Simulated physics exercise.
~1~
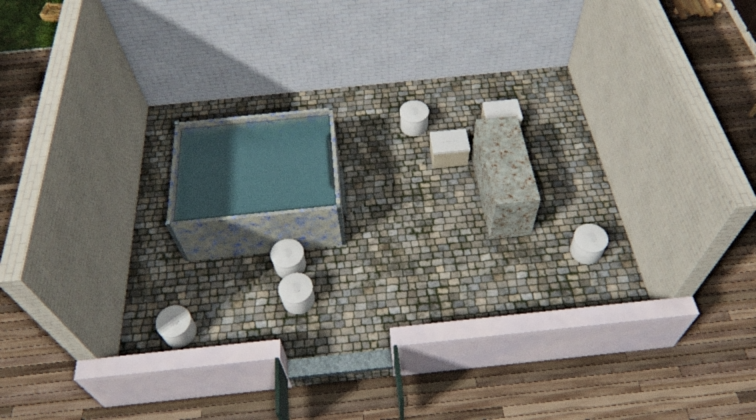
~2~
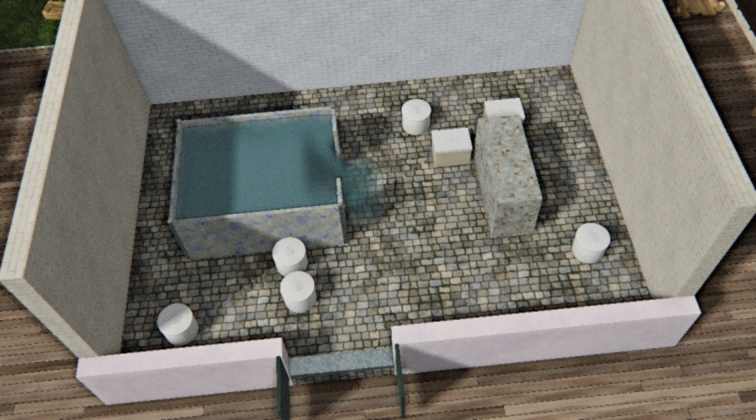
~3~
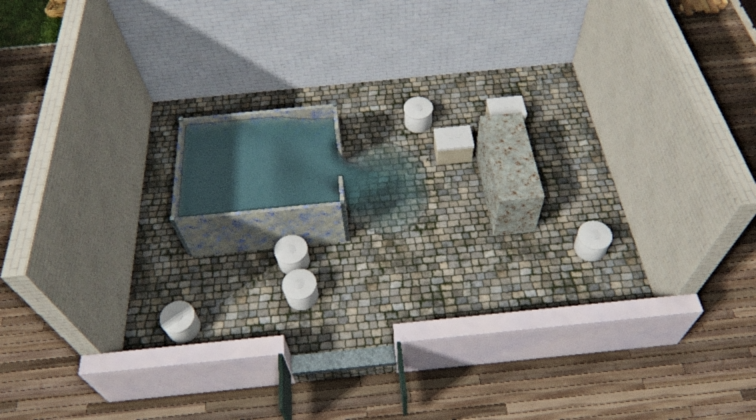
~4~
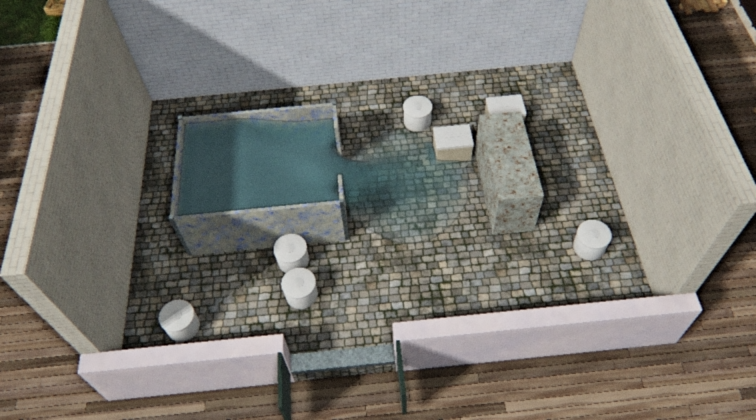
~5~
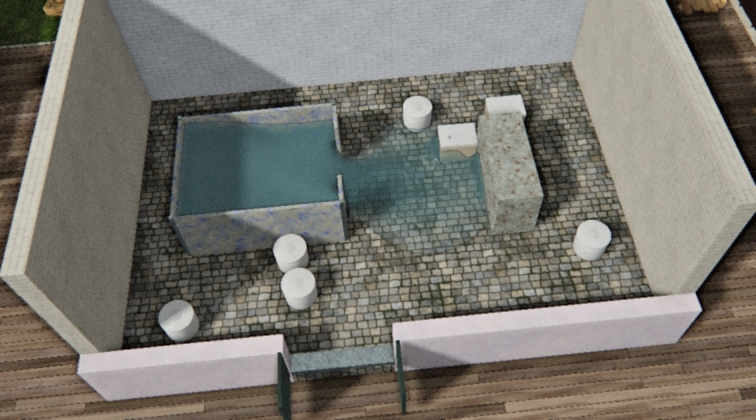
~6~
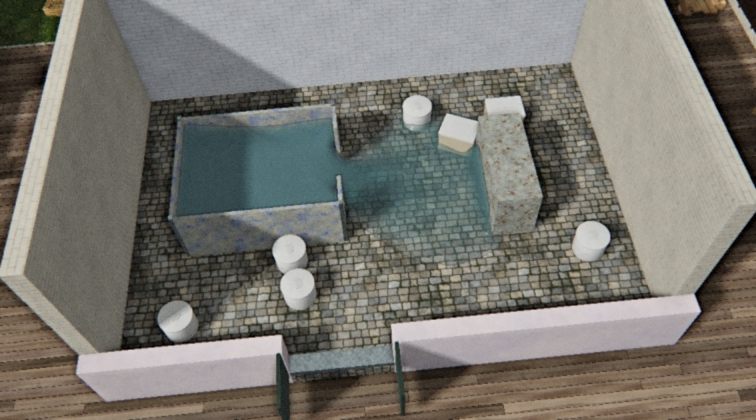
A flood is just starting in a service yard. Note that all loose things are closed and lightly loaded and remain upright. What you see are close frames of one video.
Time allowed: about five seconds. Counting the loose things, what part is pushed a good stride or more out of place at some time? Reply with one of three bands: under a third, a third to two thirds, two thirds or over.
Two thirds or over.
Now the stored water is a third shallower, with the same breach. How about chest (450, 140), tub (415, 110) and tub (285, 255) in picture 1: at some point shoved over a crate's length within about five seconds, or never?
Taking each in turn, the answer is did it, did it, came up short.
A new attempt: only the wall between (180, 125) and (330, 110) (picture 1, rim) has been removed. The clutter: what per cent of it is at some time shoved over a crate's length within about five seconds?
Near 100 %.
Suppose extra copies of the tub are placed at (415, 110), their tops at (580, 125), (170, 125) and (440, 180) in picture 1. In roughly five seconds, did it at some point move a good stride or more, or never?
As listed: Swept aside, short of that, swept aside.
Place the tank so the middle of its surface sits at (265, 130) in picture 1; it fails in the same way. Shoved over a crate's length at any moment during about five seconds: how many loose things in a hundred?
Roughly 90 %.
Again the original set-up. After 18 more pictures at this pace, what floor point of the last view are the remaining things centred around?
Estimate: Close to (429, 217) px.
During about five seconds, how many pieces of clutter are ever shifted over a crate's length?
That adds up to 7.
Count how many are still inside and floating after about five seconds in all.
The total is 6.
A moment on, 2 of 7 are well off their spots; 1 afloat.
Next, 3 of 7 are well off their spots; 3 afloat.
Later, 3 of 7 are well off their spots; 3 afloat.
In the end, 7 of 7 are well off their spots, and 7 have been at some point; 6 afloat.
